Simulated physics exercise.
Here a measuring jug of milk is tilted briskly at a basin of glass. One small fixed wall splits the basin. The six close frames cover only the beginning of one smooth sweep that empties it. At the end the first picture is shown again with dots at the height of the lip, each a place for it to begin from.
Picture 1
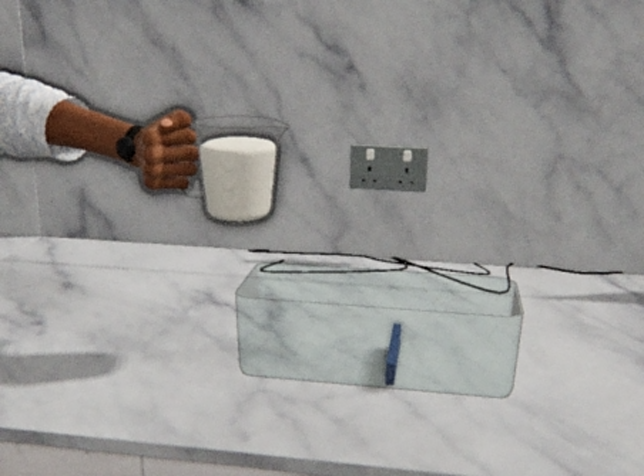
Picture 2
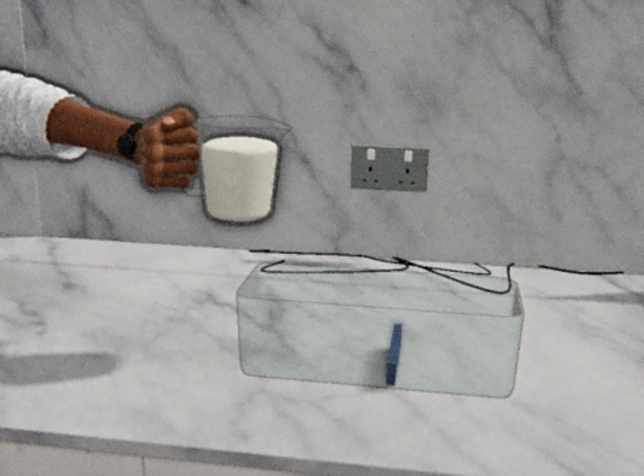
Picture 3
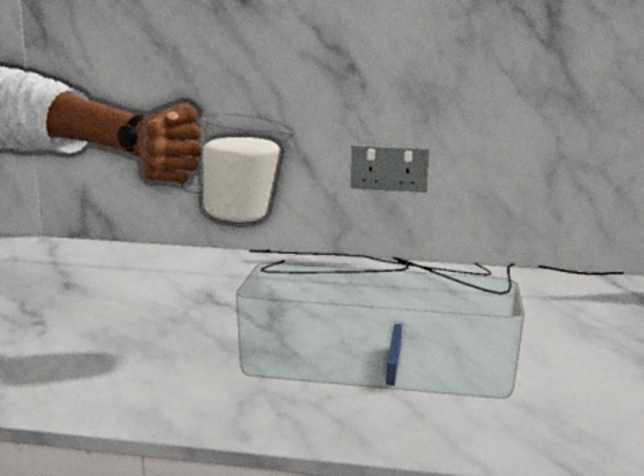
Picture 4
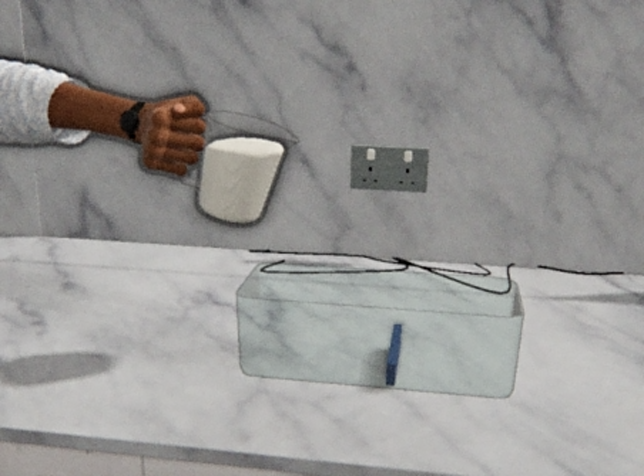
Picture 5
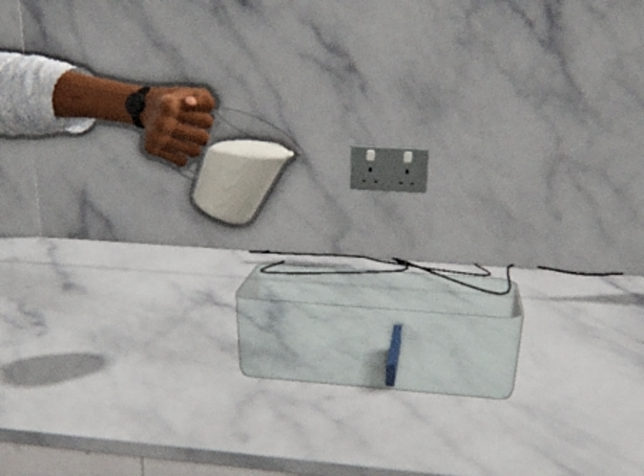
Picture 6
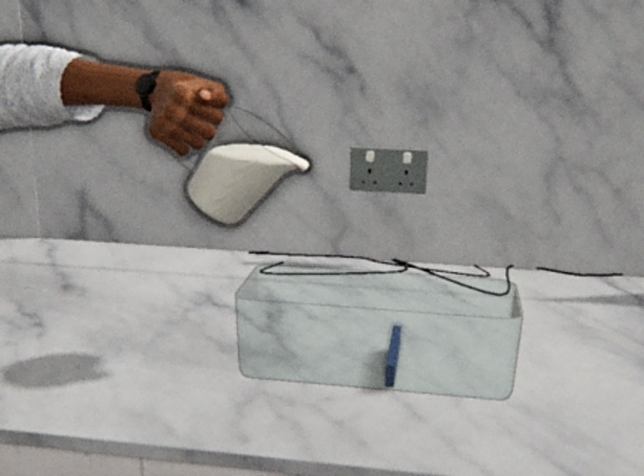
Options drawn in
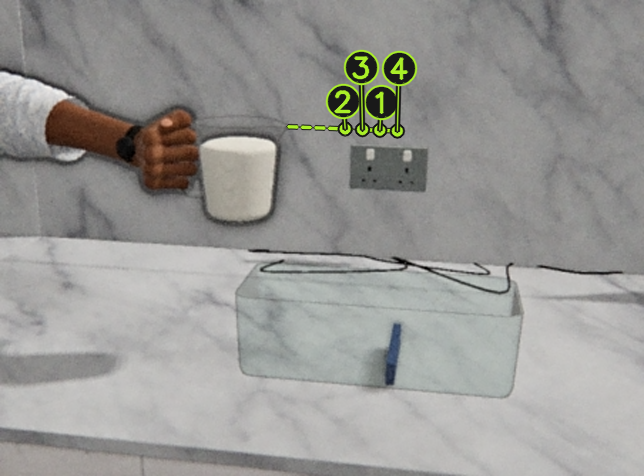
At a marble counter with a wall socket behind it, a hand held up a clear jug of milk, upright at first, then tilted it rightward above a glass basin, milk reaching the lip.
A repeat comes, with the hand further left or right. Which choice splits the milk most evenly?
2 works best here.
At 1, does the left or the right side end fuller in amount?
The right side.
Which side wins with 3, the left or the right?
The right one.
On the marked copy, 1 at (379, 130); 2 at (345, 128); 3 at (362, 129); 4 at (397, 131).
If 1 is chosen, about 16 % ends left of the wall and 82 % right of it.
If 2 is chosen, about 51 % ends left of the wall and 48 % right of it.
If 3 is chosen, about 29 % ends left of the wall and 69 % right of it.
If 4 is chosen, about 12 % ends left of the wall and 86 % right of it.
